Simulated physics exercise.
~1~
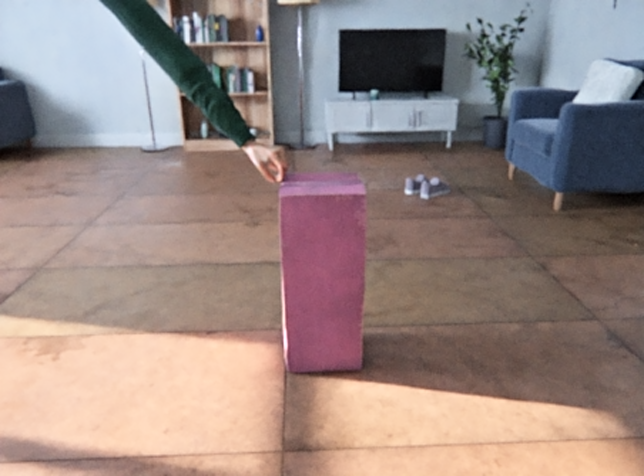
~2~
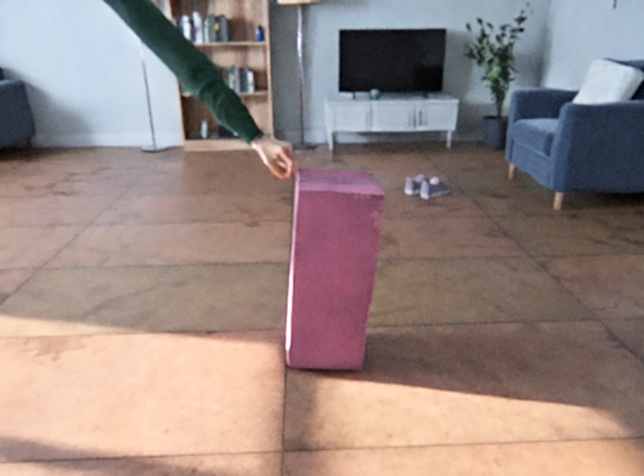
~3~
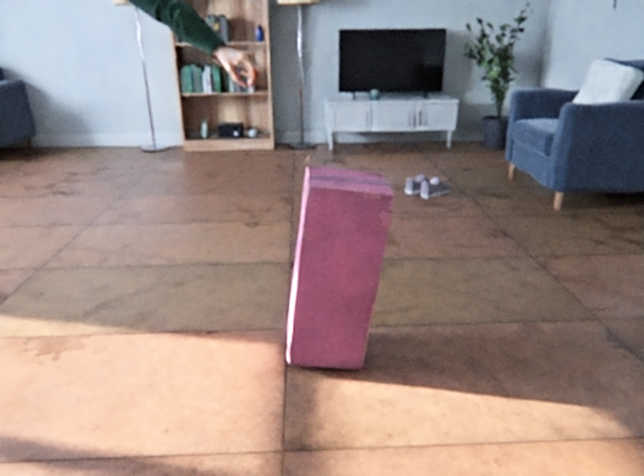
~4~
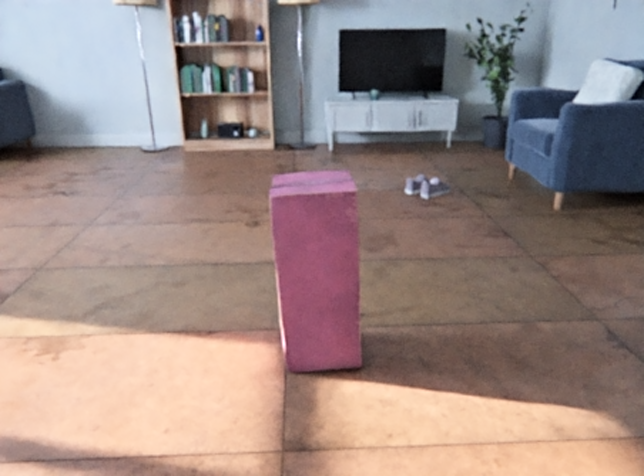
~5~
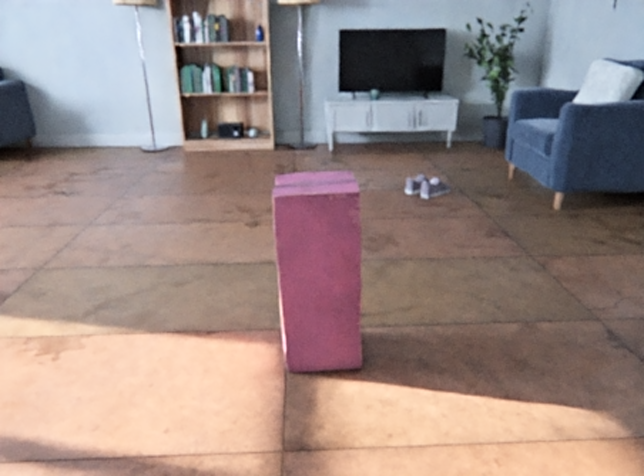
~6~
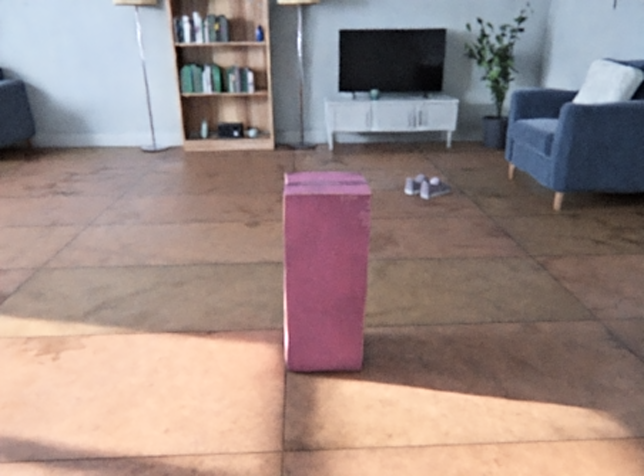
A hand pushes a tall pink box, which tips right, rocks back and settles upright.
